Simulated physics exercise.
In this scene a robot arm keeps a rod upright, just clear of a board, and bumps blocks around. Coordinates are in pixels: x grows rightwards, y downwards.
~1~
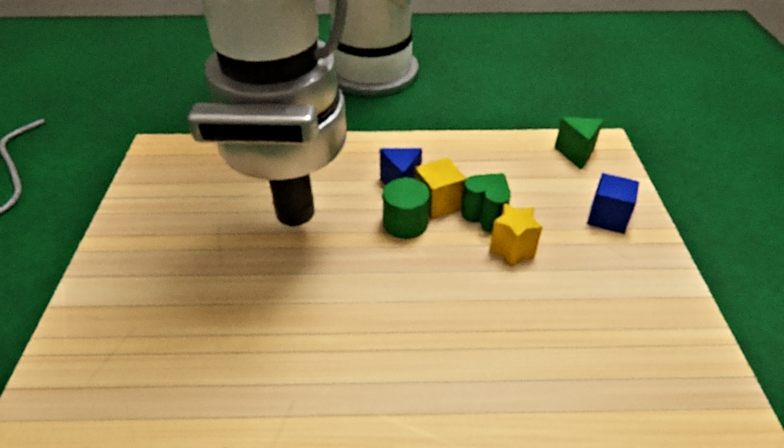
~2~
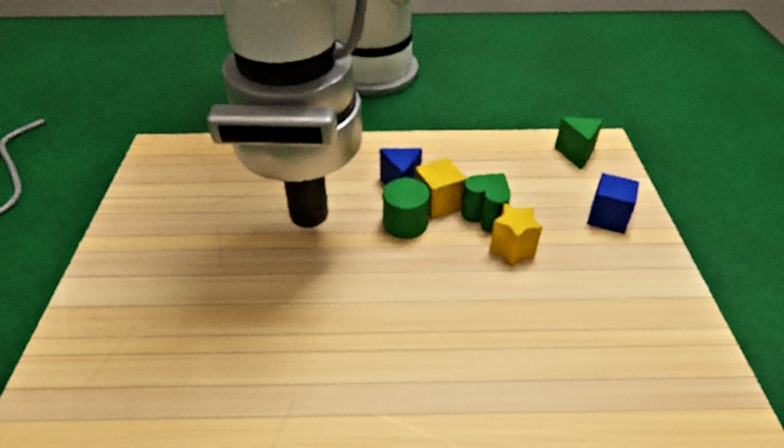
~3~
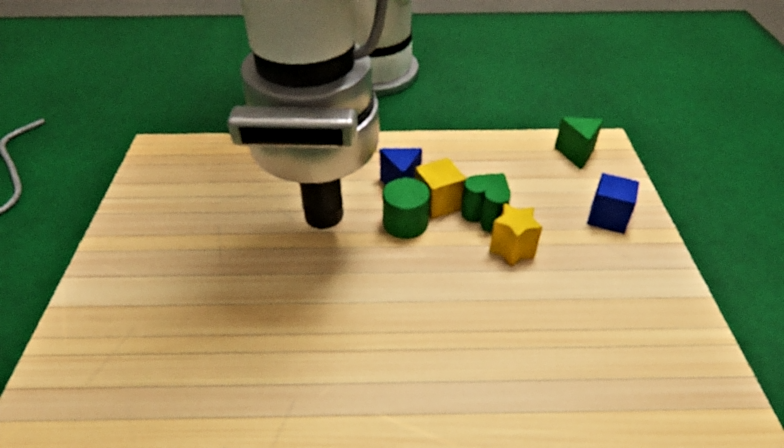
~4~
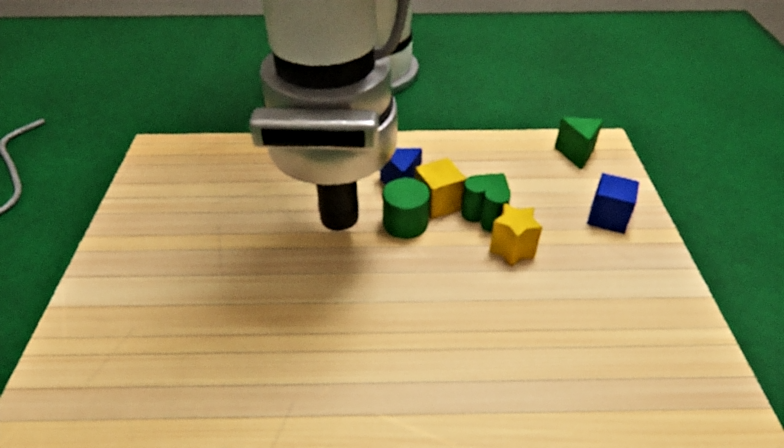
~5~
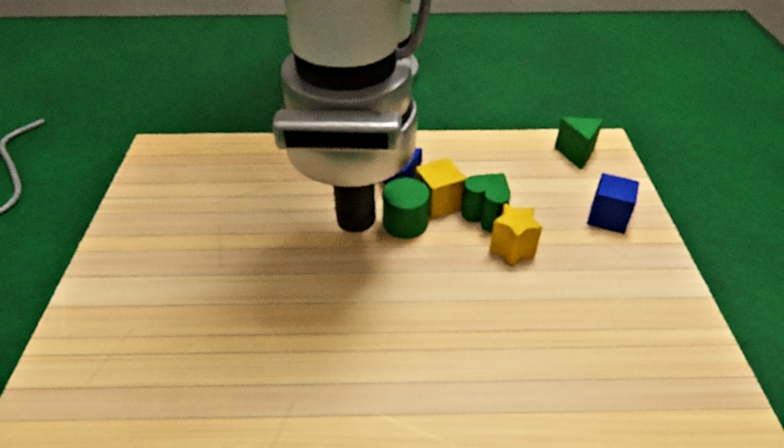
The footage shows a robotic arm with a dark rod moving steadily rightward just above a wooden board, drawing close to a green cylinder beside yellow, green and blue blocks, while all the blocks remain still.
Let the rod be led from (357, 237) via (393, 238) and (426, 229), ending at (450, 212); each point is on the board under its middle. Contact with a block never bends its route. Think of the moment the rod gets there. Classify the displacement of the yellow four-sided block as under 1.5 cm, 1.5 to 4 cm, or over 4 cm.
That one ends up more than 4 cm from where it is now.
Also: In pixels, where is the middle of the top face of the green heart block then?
(513, 178)
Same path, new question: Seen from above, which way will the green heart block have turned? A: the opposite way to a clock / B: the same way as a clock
That would be B.
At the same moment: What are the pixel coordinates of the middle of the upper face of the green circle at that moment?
It is at (479, 162).
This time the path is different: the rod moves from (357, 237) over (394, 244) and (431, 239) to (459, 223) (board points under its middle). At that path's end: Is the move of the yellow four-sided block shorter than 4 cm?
It seems not.
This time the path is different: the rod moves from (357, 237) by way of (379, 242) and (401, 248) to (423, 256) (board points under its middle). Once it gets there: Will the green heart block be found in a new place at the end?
No - that is not the case.
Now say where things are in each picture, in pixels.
The first frame shows tip of the rod at (296, 214), middles of tops, blue three-sided block at (402, 155), green circle at (406, 192), yellow four-sided block at (441, 172), green heart block at (490, 186).
The second frame shows rod at (310, 215), nothing pushed.
The third frame shows rod at (324, 217), nothing pushed.
The fourth frame shows rod at (340, 218), nothing pushed.
The fifth frame shows rod at (356, 220), blue three-sided block partly hidden, green circle at (406, 192), yellow four-sided block at (441, 172), green heart block at (490, 186).
The first path, step by step. One third of the way, rod at (394, 221); green circle at (429, 190); yellow four-sided block at (452, 167), turned 25° anticlockwise.
Two thirds of the way, rod at (427, 212); green circle at (456, 178); yellow four-sided block at (465, 153), turned 45° anticlockwise; green heart block at (502, 183), turned 30° clockwise.
At the end, rod at (451, 195); blue three-sided block unmoved; green circle at (479, 162); yellow four-sided block at (474, 137), turned 75° anticlockwise; green heart block at (513, 178), turned 85° clockwise.
